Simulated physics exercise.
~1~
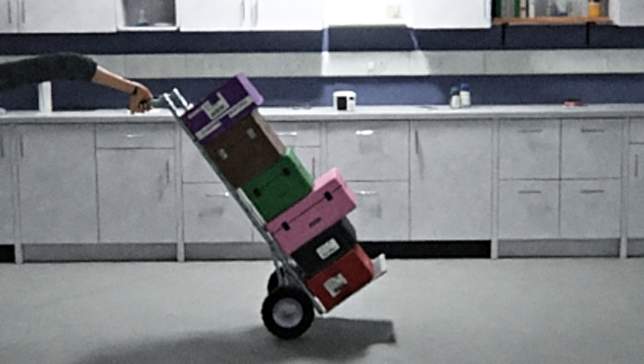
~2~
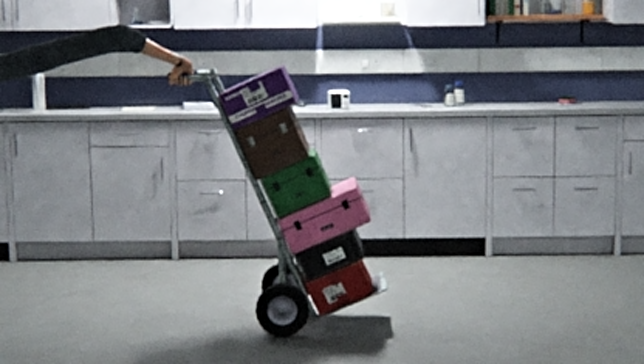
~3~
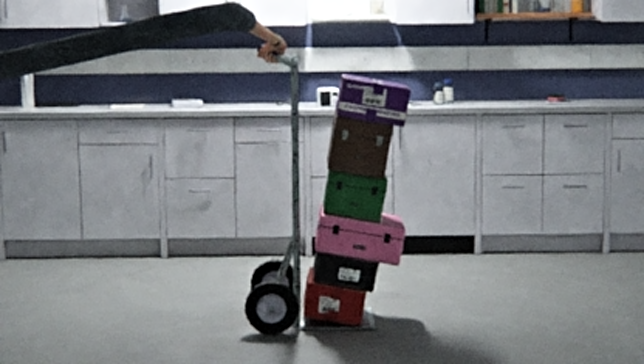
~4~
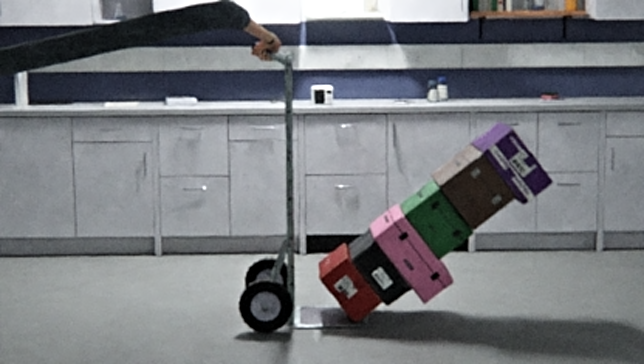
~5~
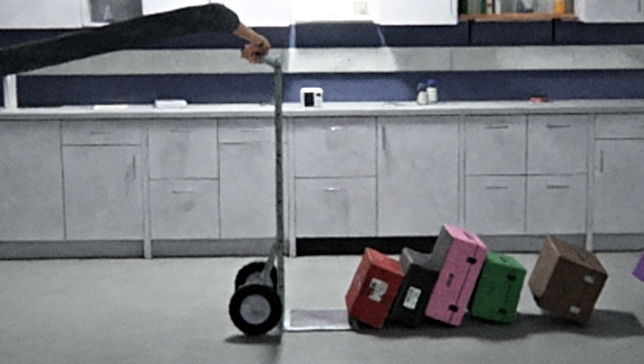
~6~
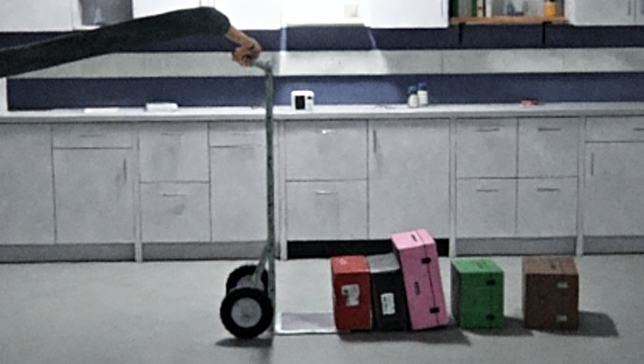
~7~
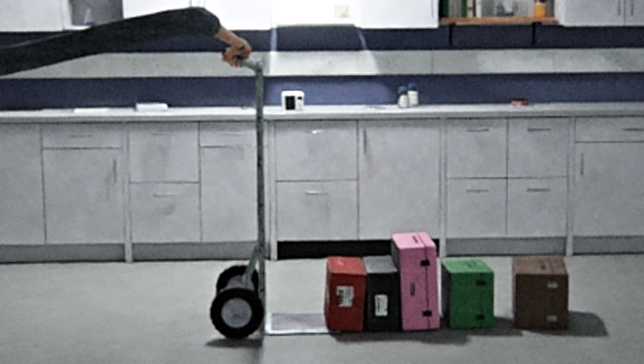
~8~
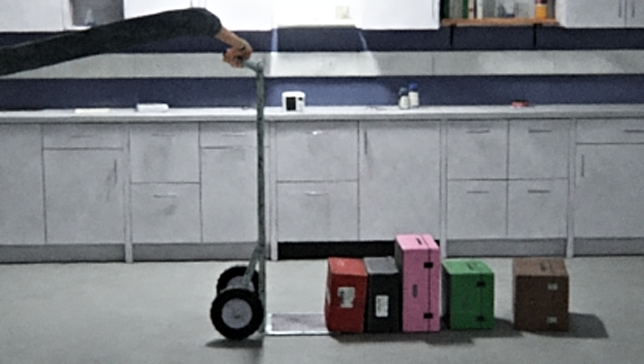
An arm tipped a hand truck stacked with six colourful boxes upright, and the whole stack toppled off to the right, leaving the red, black, pink, green and brown boxes in a row on the floor while the purple one went out of view.
